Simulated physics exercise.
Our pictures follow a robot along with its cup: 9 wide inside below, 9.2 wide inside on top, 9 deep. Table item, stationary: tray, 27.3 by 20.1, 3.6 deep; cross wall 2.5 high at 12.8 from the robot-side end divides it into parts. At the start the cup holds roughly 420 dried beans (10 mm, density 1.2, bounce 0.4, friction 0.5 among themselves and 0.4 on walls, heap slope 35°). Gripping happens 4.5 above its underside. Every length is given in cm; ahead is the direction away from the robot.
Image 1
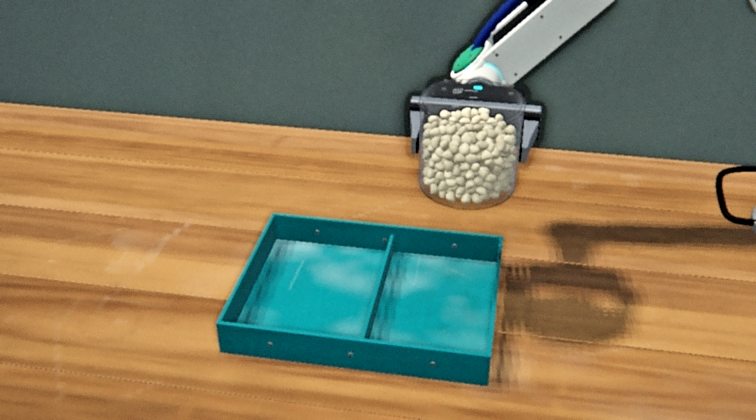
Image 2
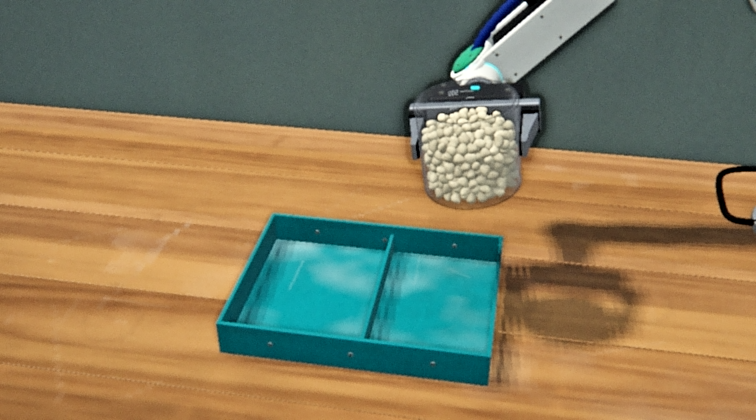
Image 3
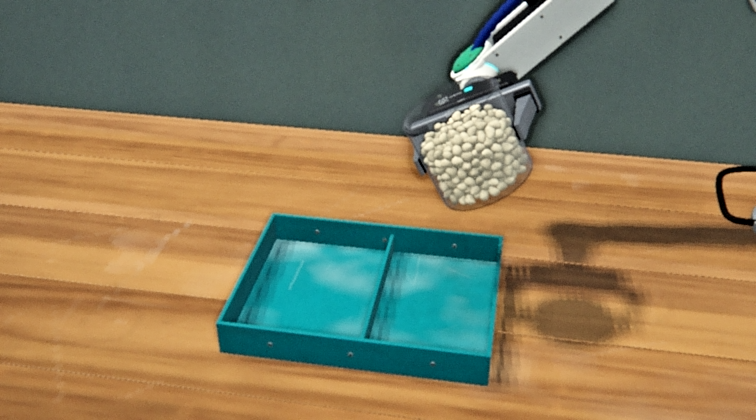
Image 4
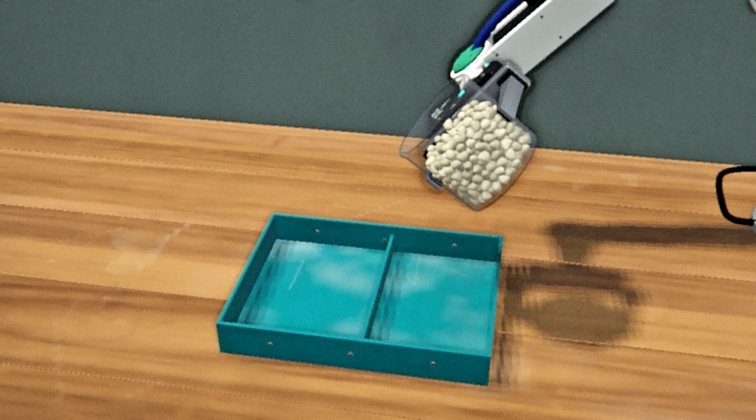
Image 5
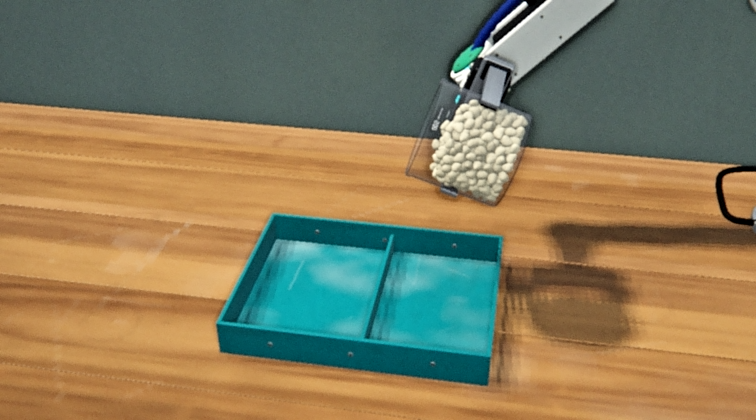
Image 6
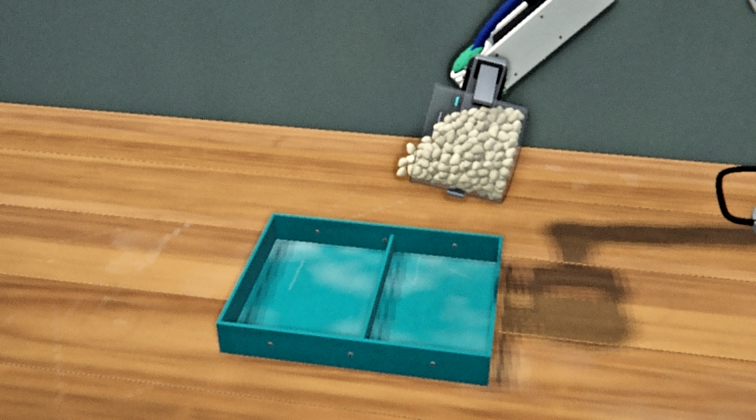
The footage shows a robot arm holding a clear cup of pale beans above a wooden table, near a teal tray with two compartments. The arm steadily tilts the cup to the left, and beans shift toward its mouth.
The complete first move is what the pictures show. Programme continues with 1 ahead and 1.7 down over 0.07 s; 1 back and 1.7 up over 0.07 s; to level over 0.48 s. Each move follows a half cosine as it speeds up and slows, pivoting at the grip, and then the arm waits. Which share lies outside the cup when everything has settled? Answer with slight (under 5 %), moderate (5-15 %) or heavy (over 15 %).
Moderate.
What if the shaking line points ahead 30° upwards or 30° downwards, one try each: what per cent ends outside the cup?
Some 35 and 15 per cent.
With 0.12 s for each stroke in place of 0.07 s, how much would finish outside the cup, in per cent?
Estimate: Close to 5 percent.
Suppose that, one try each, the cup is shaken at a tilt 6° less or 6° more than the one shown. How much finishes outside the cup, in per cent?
Roughly 5 and 20 percent.
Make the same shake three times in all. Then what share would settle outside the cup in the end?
20 per cent or so.
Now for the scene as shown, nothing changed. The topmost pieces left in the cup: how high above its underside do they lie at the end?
Around 9.0 cm up.
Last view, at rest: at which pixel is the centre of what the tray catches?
It lands close to (318, 295).
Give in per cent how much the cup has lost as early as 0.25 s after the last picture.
Roughly 10 percent is out.
Then, 0.25 s later, tilted 70° forward, highest piece 24 above the table; 383 in the cup, 17 in the far-side part, 1 in the robot-side part, 15 in flight or on a rim.
Then, 0.50 s later, tilted 12° forward, highest piece 25 above the table; 378 in the cup, 33 in the far-side part, 5 in the robot-side part.
Then, 0.82 s later, level, highest piece 26 above the table; 378 in the cup, 33 in the far-side part, 5 in the robot-side part.
Then, 1.87 s later, level, highest piece 26 above the table; 378 in the cup, 33 in the far-side part, 5 in the robot-side part.
At rest, 378 in the cup, 33 in the far-side part, 5 in the robot-side part. That is 9 % outside the cup.
